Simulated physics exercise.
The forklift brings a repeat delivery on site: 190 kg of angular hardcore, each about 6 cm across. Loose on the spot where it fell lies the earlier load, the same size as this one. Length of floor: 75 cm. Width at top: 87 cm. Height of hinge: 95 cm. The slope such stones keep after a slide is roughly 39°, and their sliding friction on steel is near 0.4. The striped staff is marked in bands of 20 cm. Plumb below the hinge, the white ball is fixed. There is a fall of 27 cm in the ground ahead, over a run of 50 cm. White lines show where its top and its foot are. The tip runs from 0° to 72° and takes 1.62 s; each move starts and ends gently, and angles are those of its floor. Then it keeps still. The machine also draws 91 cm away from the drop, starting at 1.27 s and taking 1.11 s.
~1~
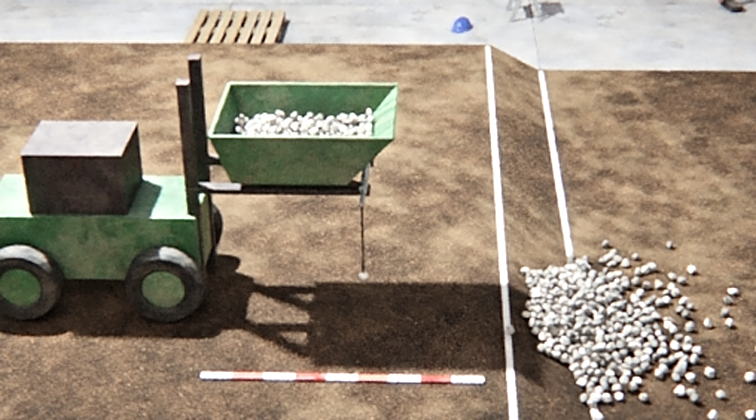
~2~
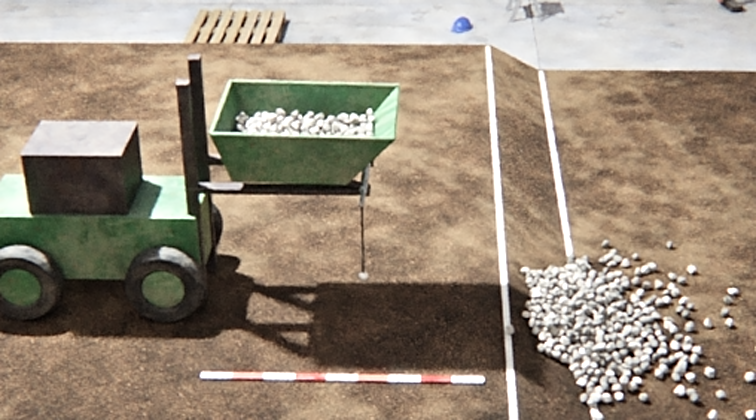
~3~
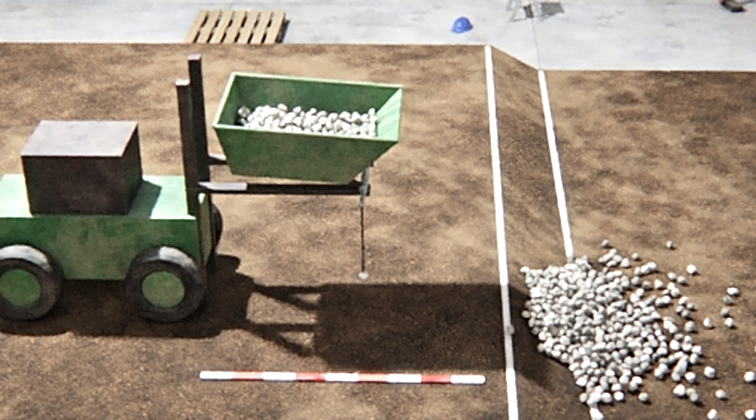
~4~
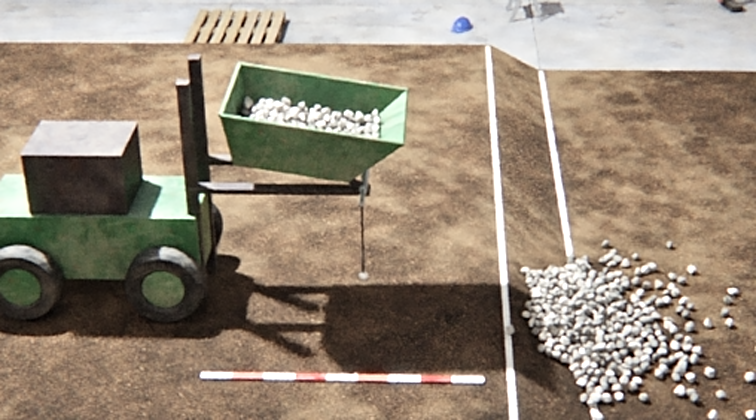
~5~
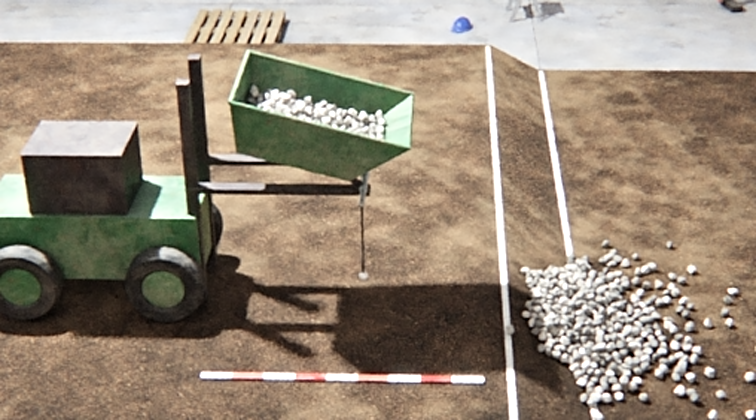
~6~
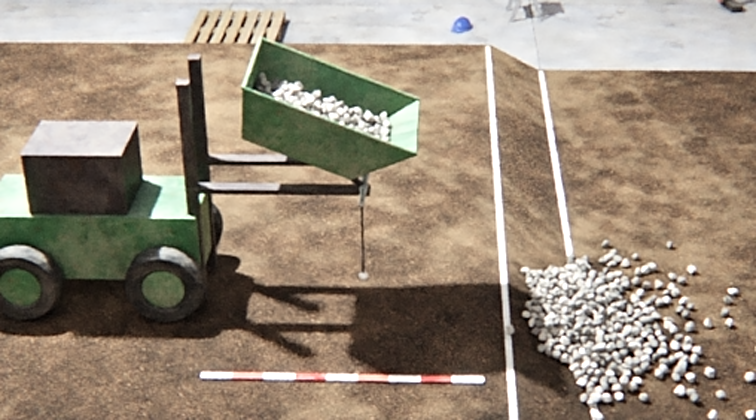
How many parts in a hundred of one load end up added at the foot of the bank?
Roughly 1 per cent of a load more.
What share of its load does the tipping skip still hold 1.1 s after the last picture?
Held: Around 50 % of the load.
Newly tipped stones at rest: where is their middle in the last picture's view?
The centre sits about (433, 289).
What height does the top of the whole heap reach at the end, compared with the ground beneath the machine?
The top ends about 18 cm above the ground.
Then, 0.6 s after the last picture the floor is at 61°; in per cent of one load, 100 in the tipping skip, 36 on the top or the slope, 64 at the foot of the bank; the foremost stones are at (745, 338).
Then, 1.1 s after the last picture the floor is at 72°; in per cent of one load, 51 in the tipping skip, 85 on the top or the slope, 64 at the foot of the bank; the foremost stones are at (745, 338).
Then, 2.2 s after the last picture the floor is at 72°; in per cent of one load, 5 in the tipping skip, 130 on the top or the slope, 65 at the foot of the bank; the foremost stones are at (745, 338).
Then, 4.6 s after the last picture the floor is at 72°; in per cent of one load, 0 in the tipping skip, 135 on the top or the slope, 65 at the foot of the bank; the foremost stones are at (745, 338). Net gain at the foot of the bank, 1.
